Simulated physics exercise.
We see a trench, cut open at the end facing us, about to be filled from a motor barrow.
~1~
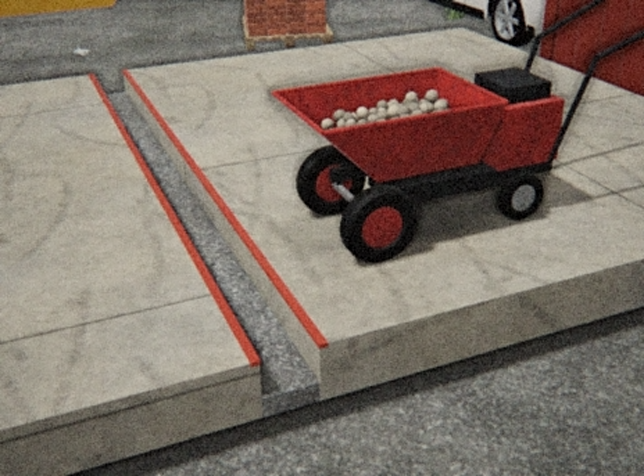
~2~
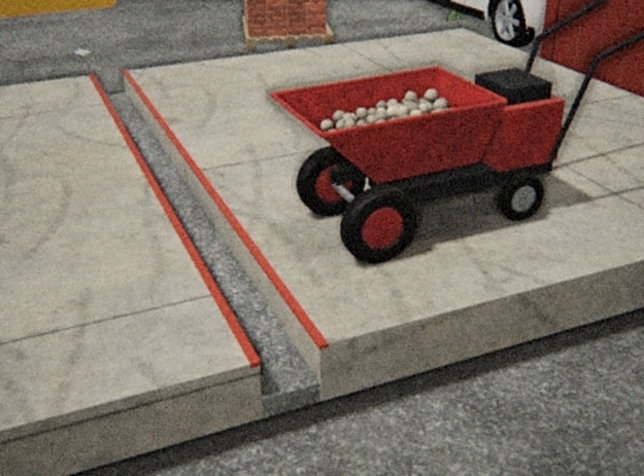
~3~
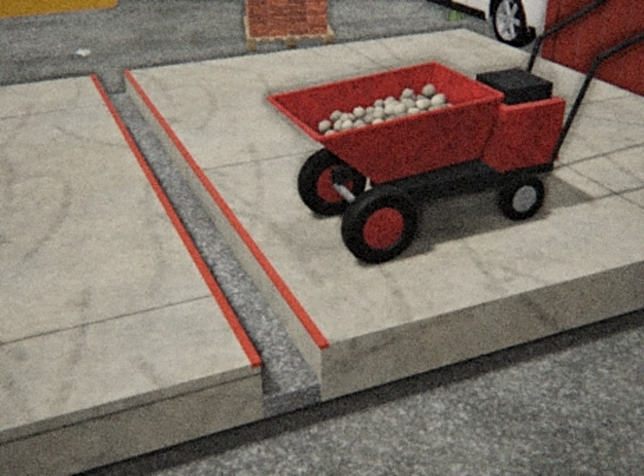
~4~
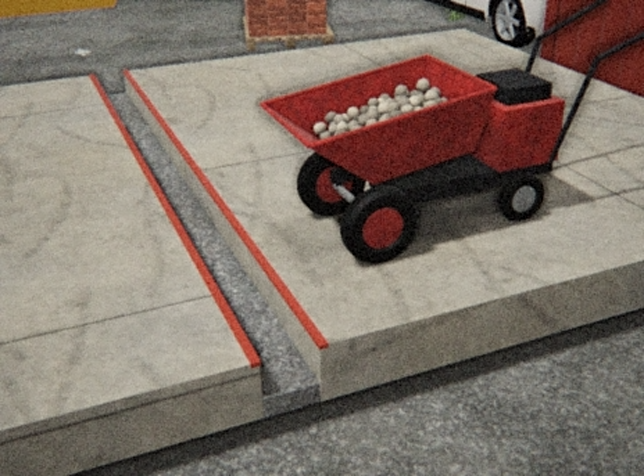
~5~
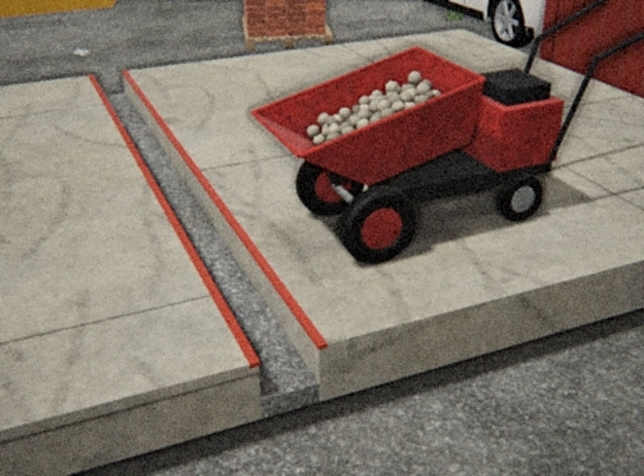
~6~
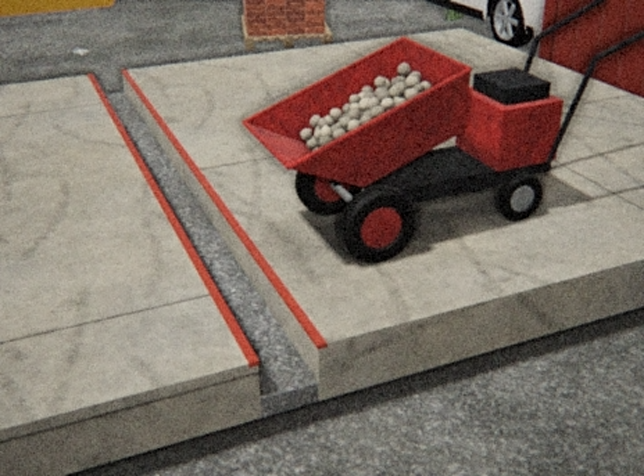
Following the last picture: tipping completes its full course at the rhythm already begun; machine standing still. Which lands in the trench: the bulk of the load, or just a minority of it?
Ends mostly inside.
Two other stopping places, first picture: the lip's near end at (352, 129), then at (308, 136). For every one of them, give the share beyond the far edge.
Try 1: 10 %. Try 2: 20 %.
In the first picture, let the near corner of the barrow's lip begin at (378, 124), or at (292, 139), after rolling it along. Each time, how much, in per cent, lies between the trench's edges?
The shares come out close to 40 and 20 per cent, in that order.
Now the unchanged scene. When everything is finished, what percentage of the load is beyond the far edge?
Result: Close to 10 %.
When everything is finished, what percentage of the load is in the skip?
Result: Close to 25 per cent.
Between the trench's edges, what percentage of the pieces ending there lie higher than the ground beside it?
Estimate: Close to 5 in a hundred.
Soon after the last picture, skip tipped steeply; all in the skip.
A little later, skip tipped right over; about two thirds in the skip; about a third in or heaped over the trench.
Later still, skip tipped right over; about a quarter in the skip; about two thirds in or heaped over the trench; a small part beyond it.
At rest, skip tipped right over; about a quarter in the skip; about two thirds in or heaped over the trench; a small part beyond it.
